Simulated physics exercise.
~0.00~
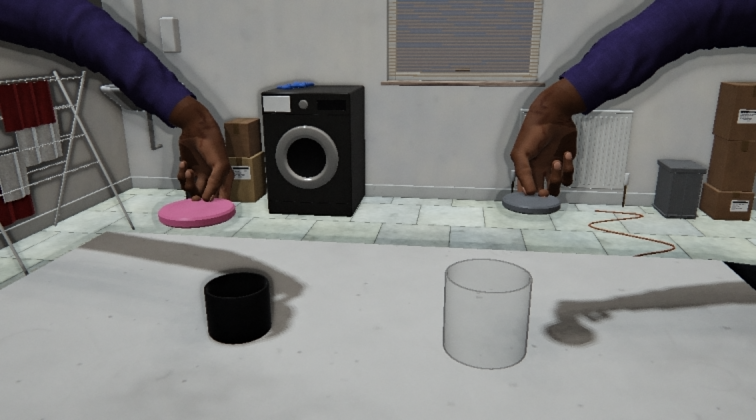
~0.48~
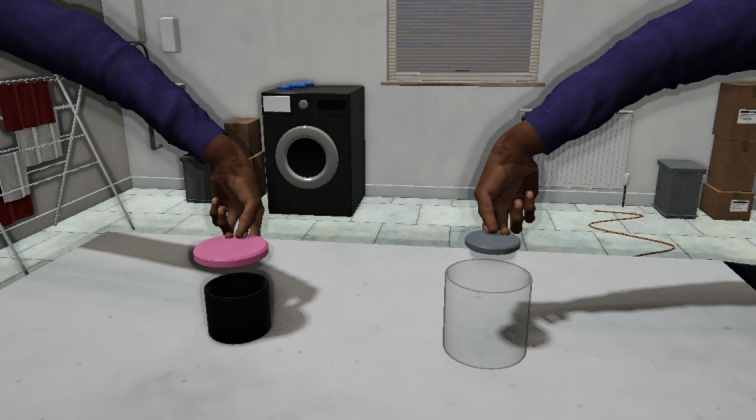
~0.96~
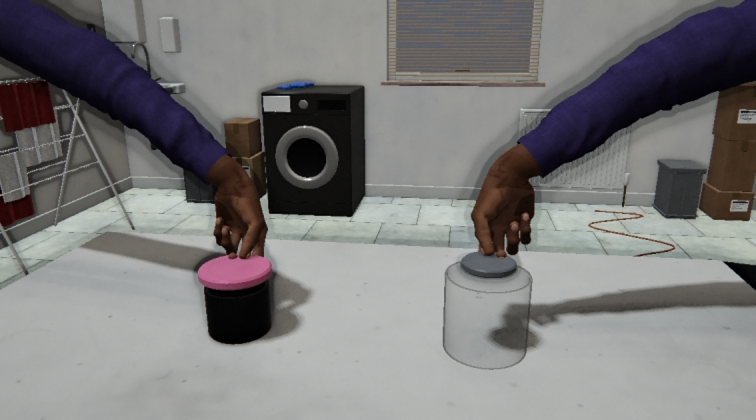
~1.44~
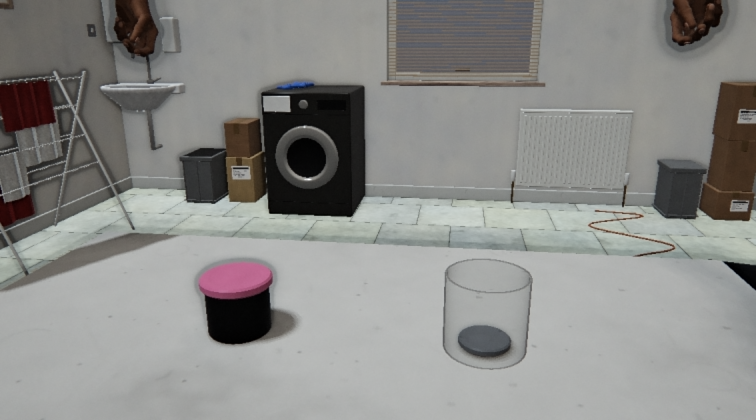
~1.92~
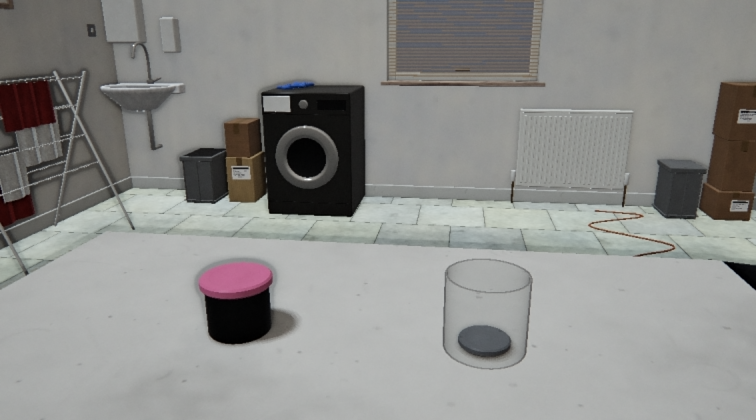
In a laundry room, two hands lower a pink lid onto a black pot on the left and a grey disc into a clear glass on the right, then let go and withdraw; the lid rests on the rim while the disc lies inside at the bottom.
